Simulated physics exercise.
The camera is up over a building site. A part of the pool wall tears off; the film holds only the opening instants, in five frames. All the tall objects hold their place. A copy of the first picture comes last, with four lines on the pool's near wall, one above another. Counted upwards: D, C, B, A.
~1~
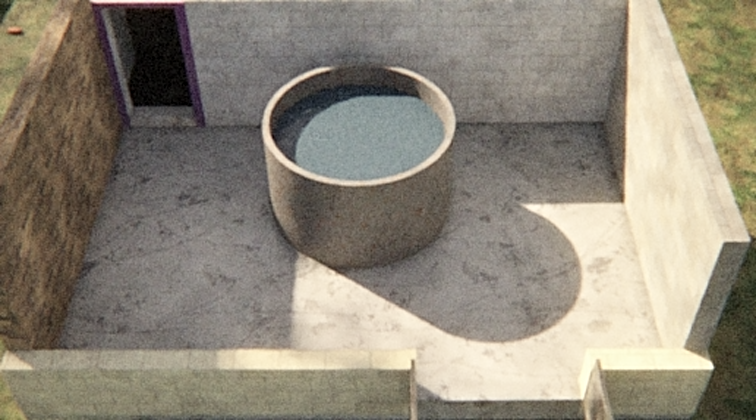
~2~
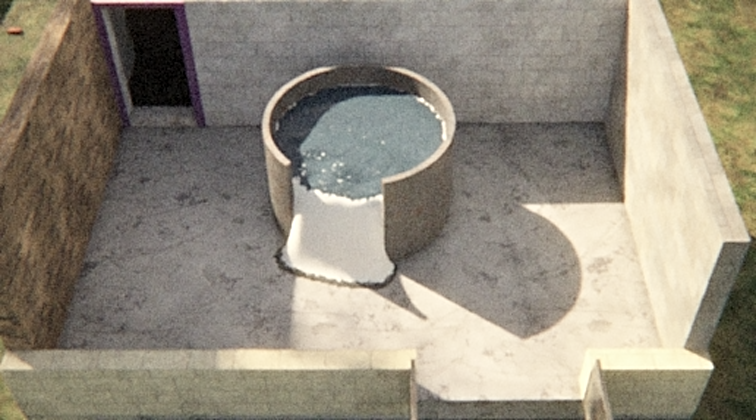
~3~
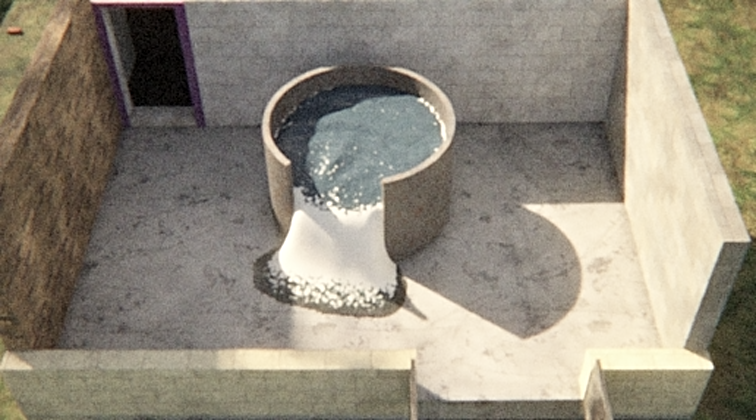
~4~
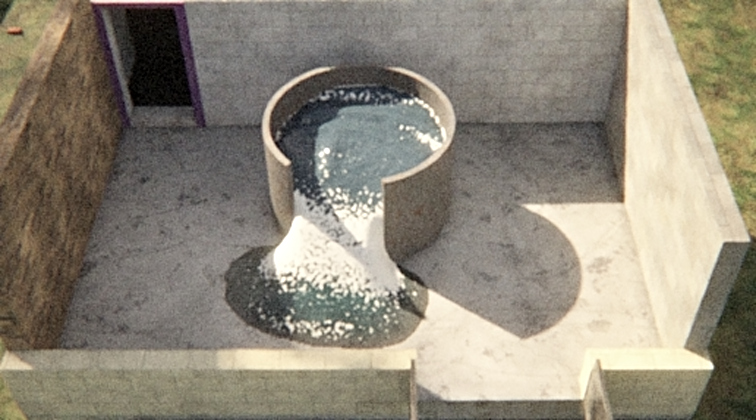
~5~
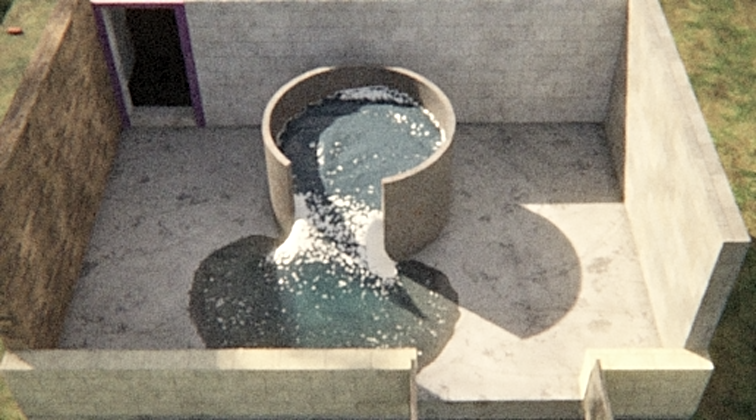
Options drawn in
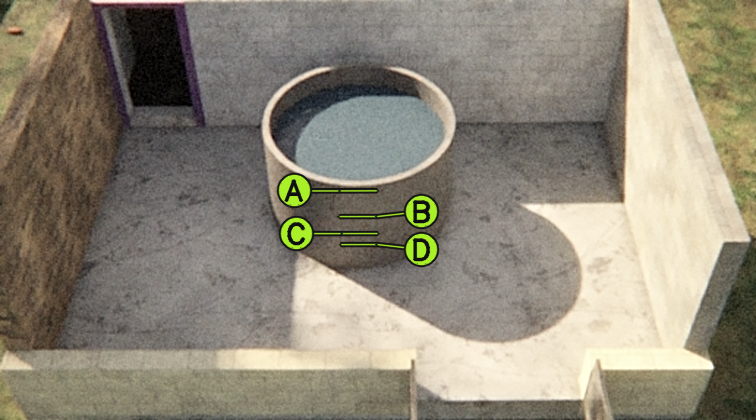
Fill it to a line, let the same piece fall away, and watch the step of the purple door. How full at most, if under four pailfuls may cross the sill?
Take C.
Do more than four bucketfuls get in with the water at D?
No.
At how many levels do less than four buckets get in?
Two.
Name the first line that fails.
That is line B.
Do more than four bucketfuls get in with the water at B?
Yes, that goes wrong.
On the marked copy, A at (357, 190); B at (358, 216); C at (359, 233); D at (359, 244); from the bottom up D, C, B, A.
For line A, dozens of bucketfuls pour in.
For line B, about 12 bucketfuls get in.
For line C, a bucket or two gets in.
For line D, nothing gets over.
